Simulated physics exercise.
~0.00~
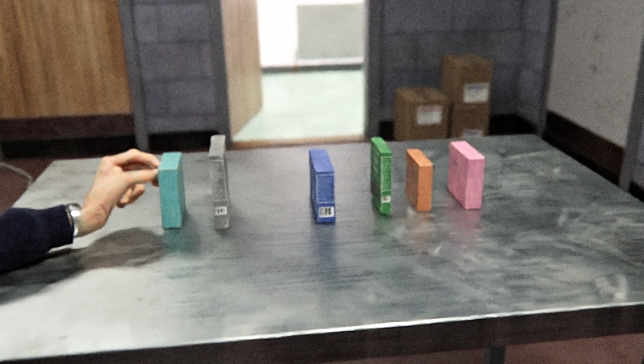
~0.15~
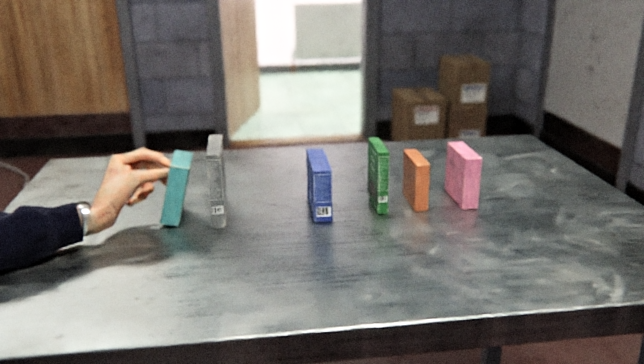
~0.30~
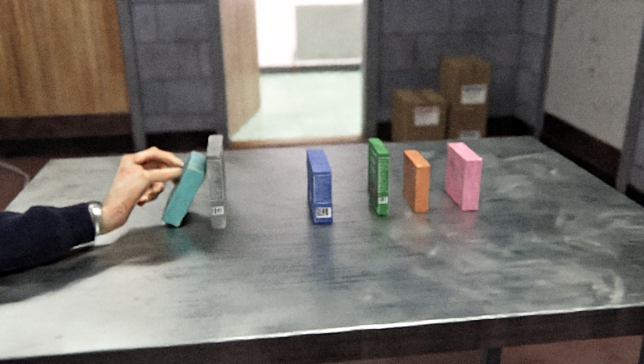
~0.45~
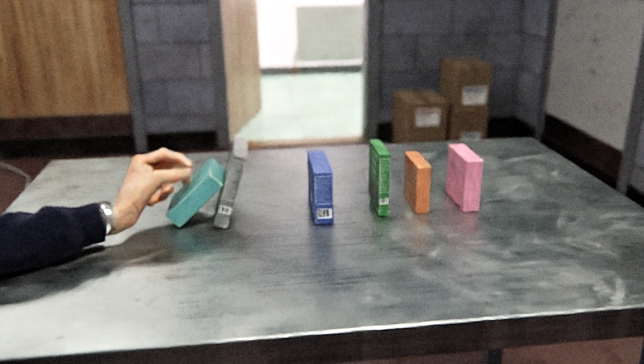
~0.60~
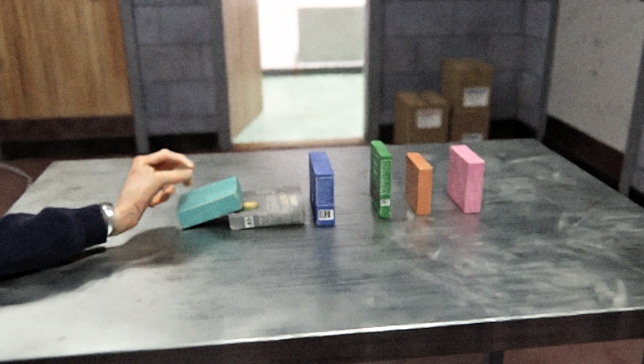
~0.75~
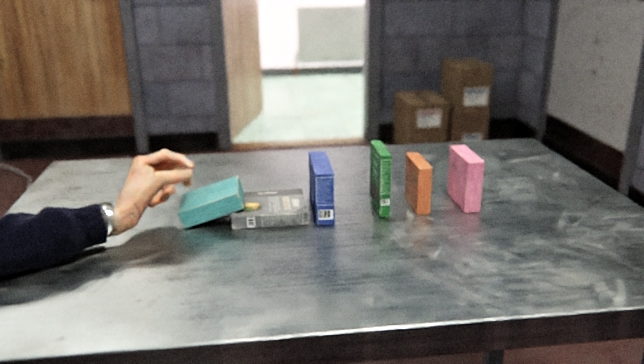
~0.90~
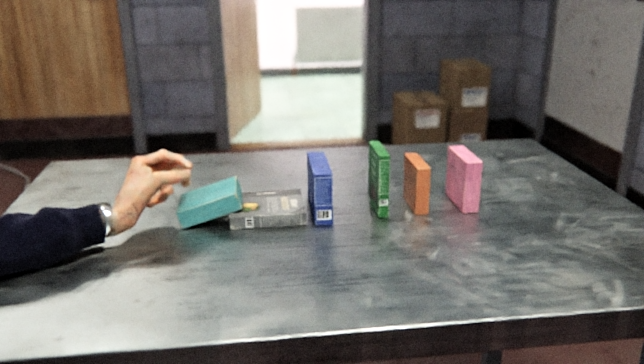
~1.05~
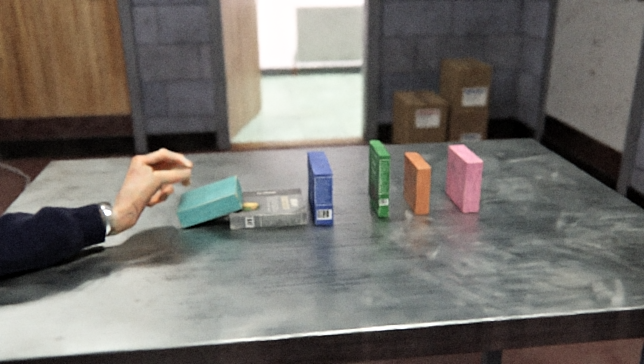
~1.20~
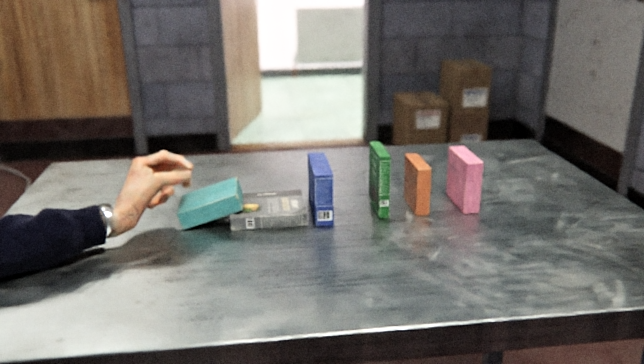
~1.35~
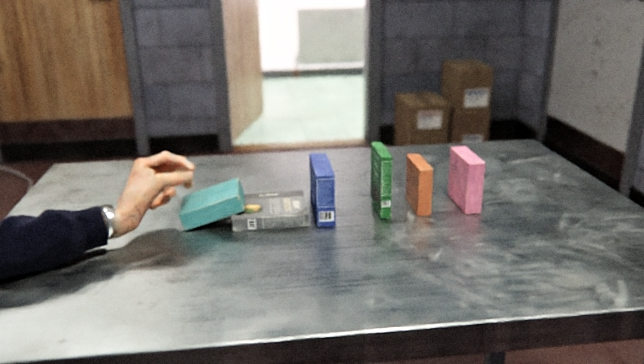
A hand tips the turquoise block onto the grey packet, which falls, leaving four others standing.
